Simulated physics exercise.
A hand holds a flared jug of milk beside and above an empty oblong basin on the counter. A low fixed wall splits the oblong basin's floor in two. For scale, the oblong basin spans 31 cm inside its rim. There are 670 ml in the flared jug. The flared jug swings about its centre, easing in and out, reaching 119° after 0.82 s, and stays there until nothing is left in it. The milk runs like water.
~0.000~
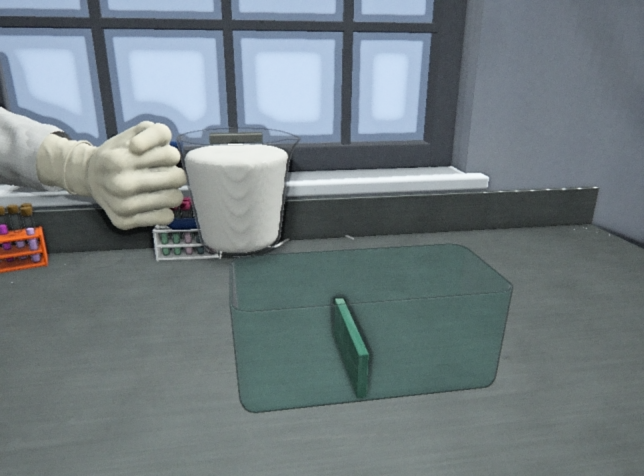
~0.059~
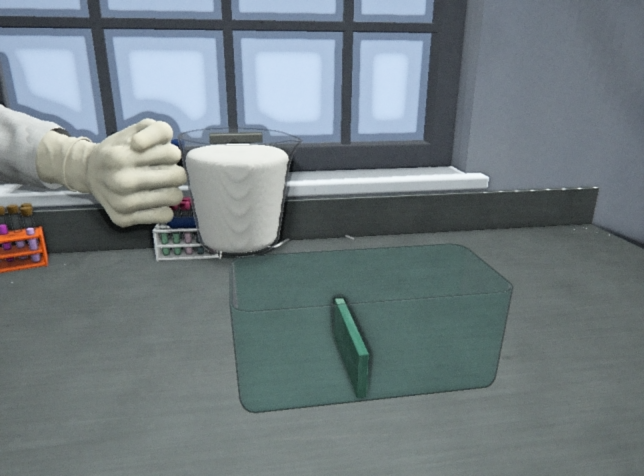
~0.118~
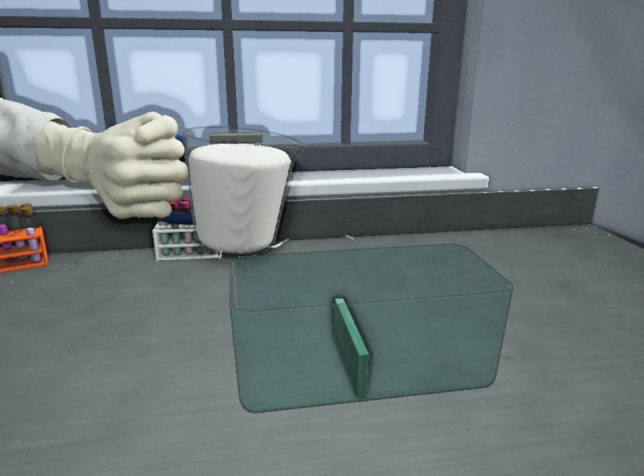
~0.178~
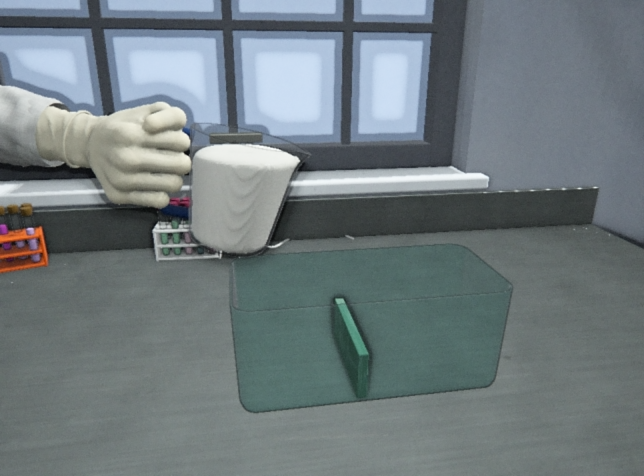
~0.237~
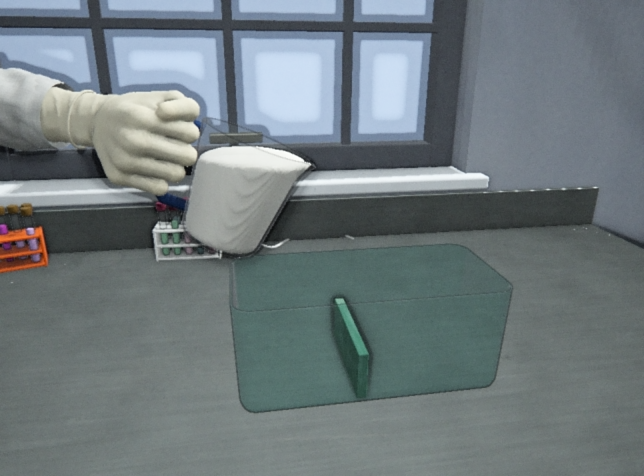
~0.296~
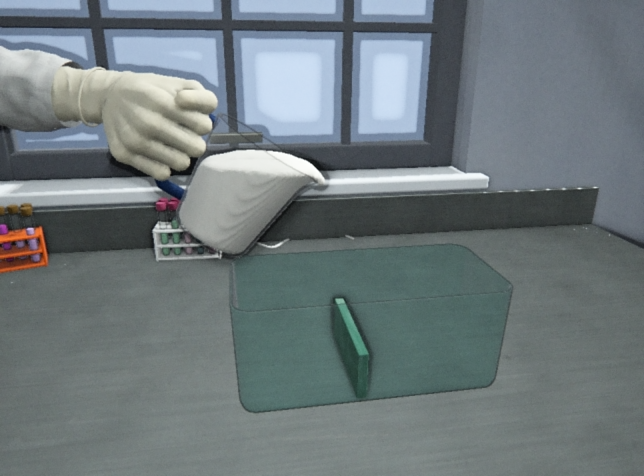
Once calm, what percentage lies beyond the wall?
About 37 per cent.
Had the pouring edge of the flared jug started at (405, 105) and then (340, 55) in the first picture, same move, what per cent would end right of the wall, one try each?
In turn about 90 and 95 per cent.
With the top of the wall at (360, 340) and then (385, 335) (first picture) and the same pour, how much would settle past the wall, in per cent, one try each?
First 30, then 10 per cent.
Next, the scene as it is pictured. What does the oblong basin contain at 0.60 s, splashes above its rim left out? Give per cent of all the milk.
About 38 per cent.
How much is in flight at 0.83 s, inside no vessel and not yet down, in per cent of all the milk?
About 2 per cent.
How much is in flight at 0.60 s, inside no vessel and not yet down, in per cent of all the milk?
Near 20 in a hundred.
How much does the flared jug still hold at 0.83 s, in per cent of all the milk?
About 3 per cent.
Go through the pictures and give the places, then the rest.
In the first frame, tilt 0°; pouring edge (300, 137); surface from (185, 154) to (288, 152); the oblong basin's rim runs from (231, 283) to (487, 266); the wall's top is at (350, 325).
In the second frame, tilt 2°; pouring edge (302, 138); surface from (186, 153) to (288, 152).
In the third frame, tilt 6°; pouring edge (305, 144); surface from (189, 151) to (290, 154).
In the fourth frame, tilt 13°; pouring edge (311, 153); surface from (194, 154) to (298, 155).
In the fifth frame, tilt 23°; pouring edge (315, 165); surface from (198, 157) to (310, 160).
In the sixth frame, tilt 34°; pouring edge (318, 180); surface from (195, 171) to (307, 167); 2 per cent is over the edge.
By 0.60 s the tilt is 100° and 43 per cent is still to pour, 11 is left of the wall and 27 right of it.
By 0.83 s the tilt is 119° and 3 per cent is still to pour, 59 is left of the wall and 36 right of it.
By 1.06 s the tilt is 119° and 0 per cent is still to pour, 62 is left of the wall and 37 right of it.
By 1.32 s the tilt is 119° and 0 per cent is still to pour, 62 is left of the wall and 37 right of it.
At rest 62 per cent lies left of the wall, 37 right of it and 1 outside.
